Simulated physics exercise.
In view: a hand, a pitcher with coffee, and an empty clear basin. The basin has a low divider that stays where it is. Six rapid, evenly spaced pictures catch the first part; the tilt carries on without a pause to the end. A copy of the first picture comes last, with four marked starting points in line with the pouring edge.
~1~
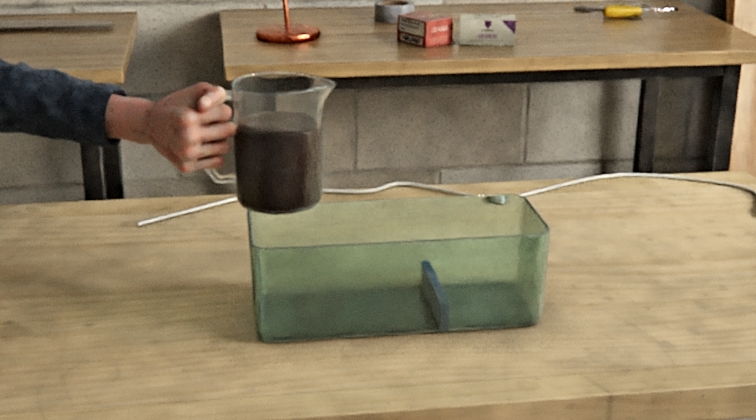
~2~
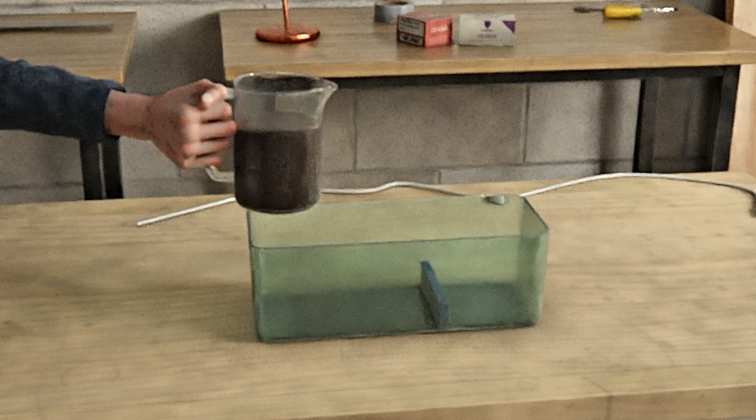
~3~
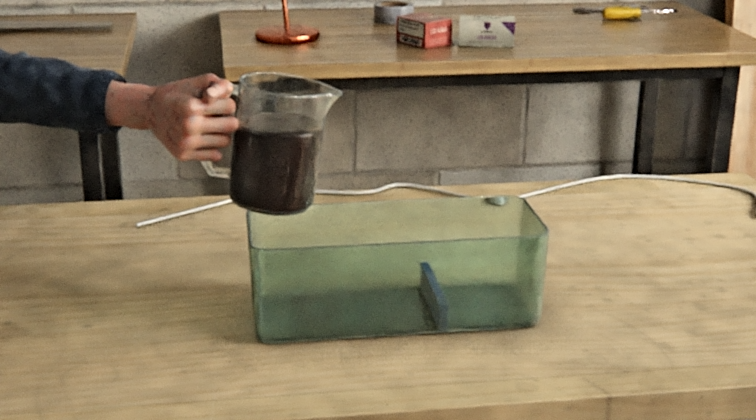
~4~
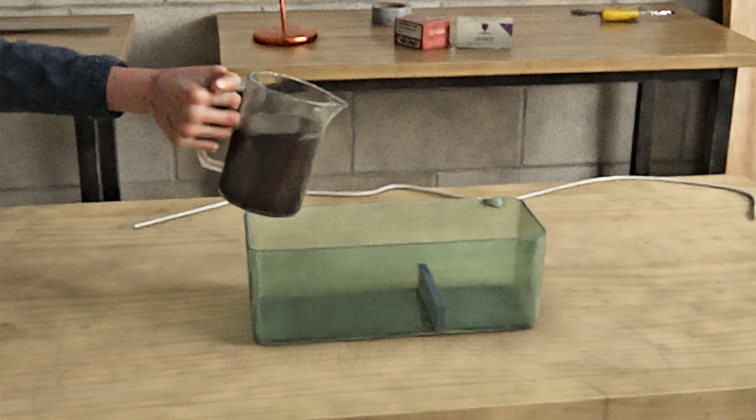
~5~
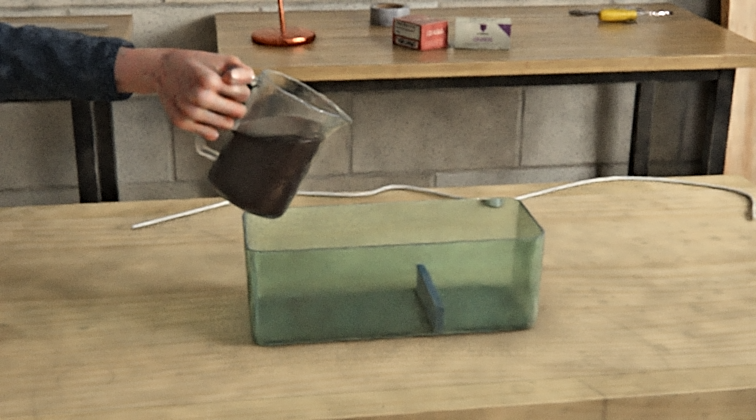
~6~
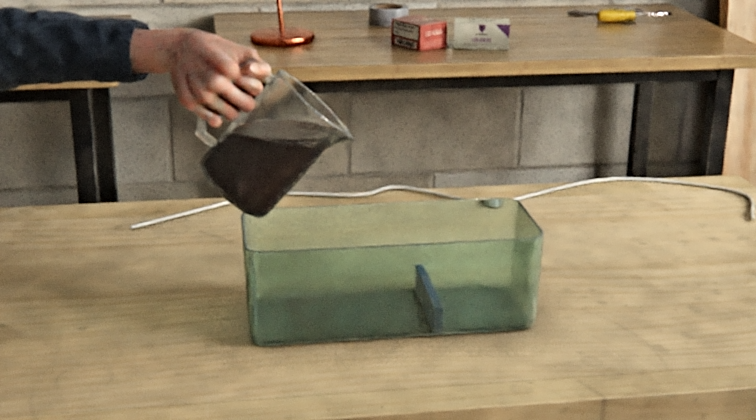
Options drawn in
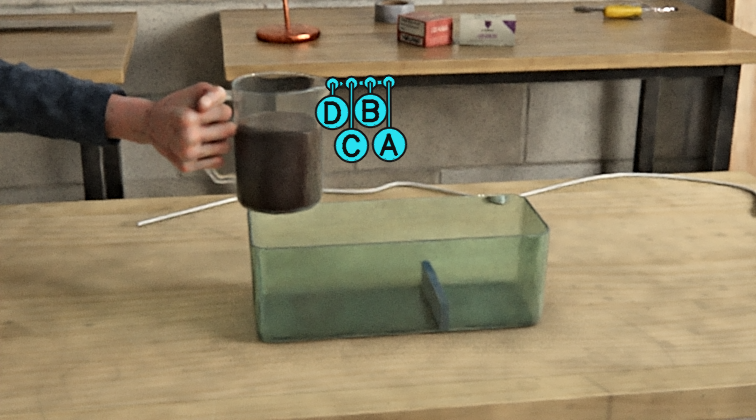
A hand held a glass pitcher of dark coffee above the left side of a clear basin with a low divider inside, then gradually tilted it to the right, with nothing leaving the lip.
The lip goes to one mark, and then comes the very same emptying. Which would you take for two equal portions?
It is B.
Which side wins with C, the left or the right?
More ends on the left.
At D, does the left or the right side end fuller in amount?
The left one.
In cyan, A at (388, 82); B at (370, 82); C at (351, 83); D at (332, 84).
With A, about 20 % ends left of the wall and 80 % right of it.
With B, about 52 % ends left of the wall and 48 % right of it.
With C, about 91 % ends left of the wall and 8 % right of it.
With D, about 92 % ends left of the wall and 7 % right of it.
